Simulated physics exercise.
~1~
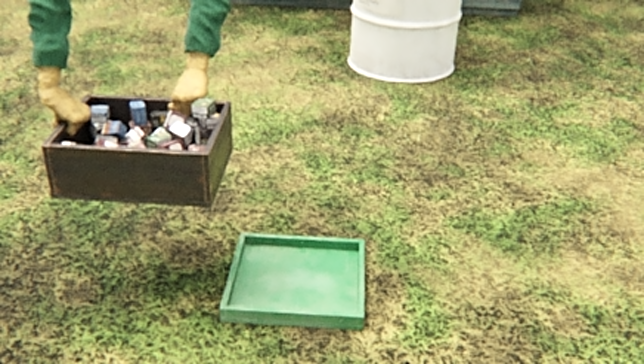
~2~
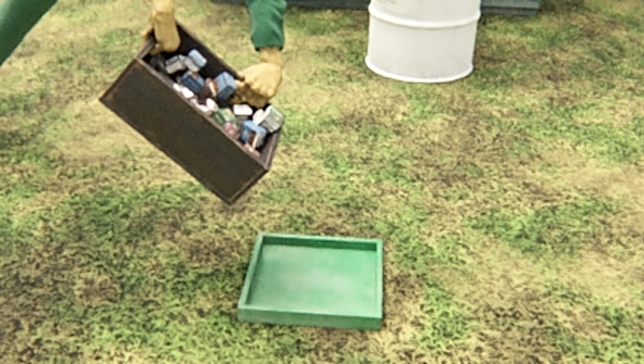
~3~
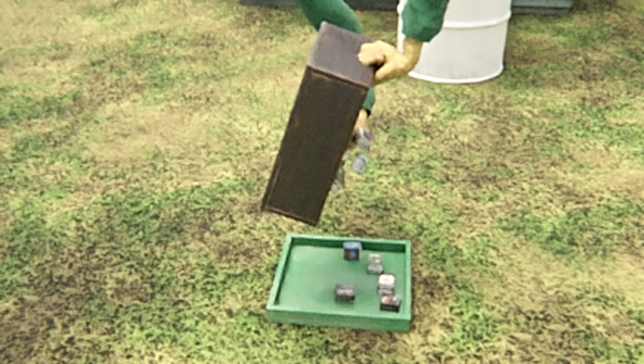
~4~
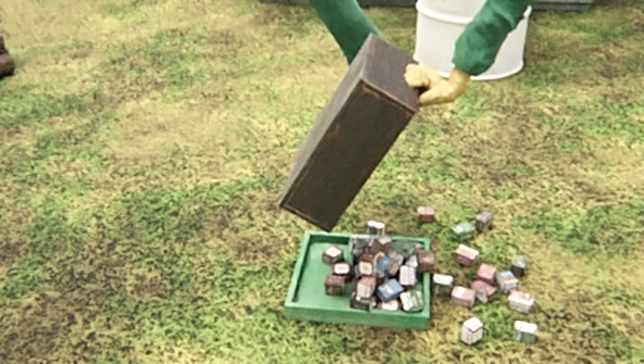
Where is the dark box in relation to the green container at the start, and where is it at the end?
At the start the dark box is held up and to the left of the green container. By the end it has moved to the right and is held just above the container.
